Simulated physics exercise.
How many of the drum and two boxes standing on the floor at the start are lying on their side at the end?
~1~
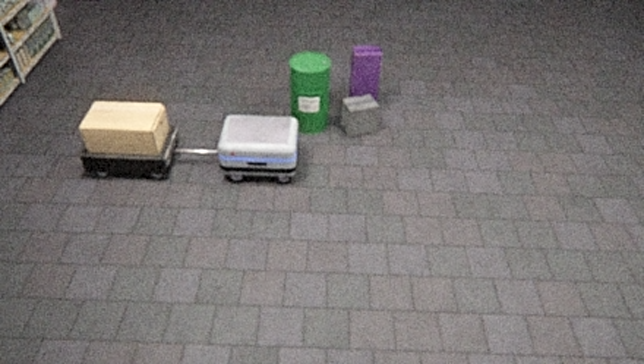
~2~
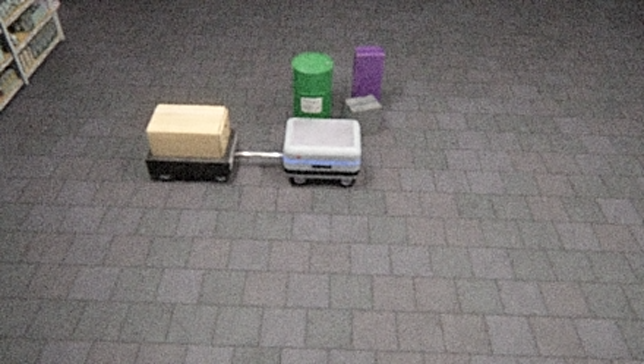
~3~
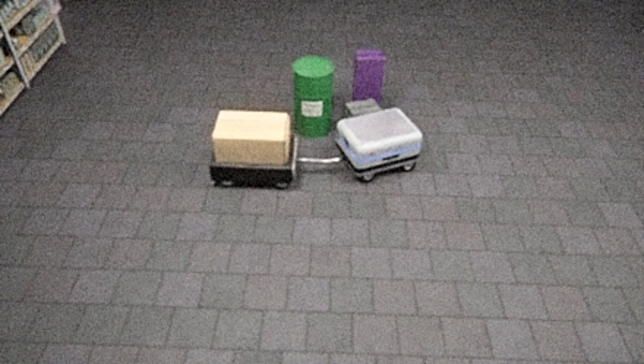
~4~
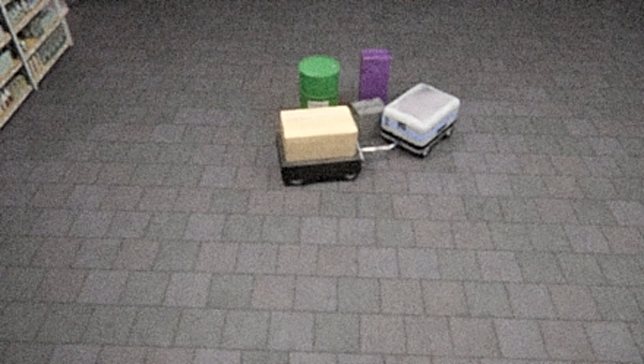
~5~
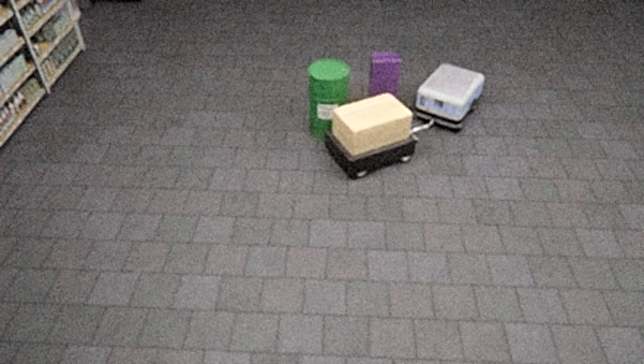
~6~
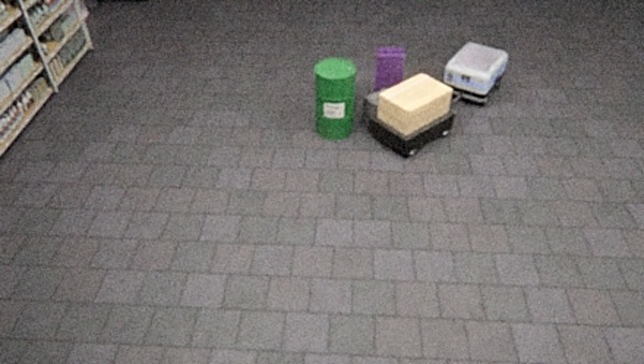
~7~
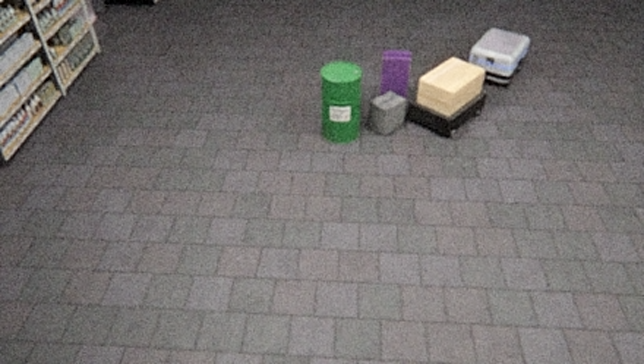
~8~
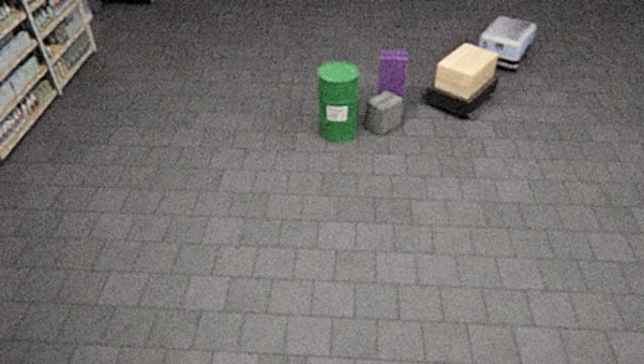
None of them are. The green drum, the purple box and the grey box are all still upright once the tug and cart have passed.
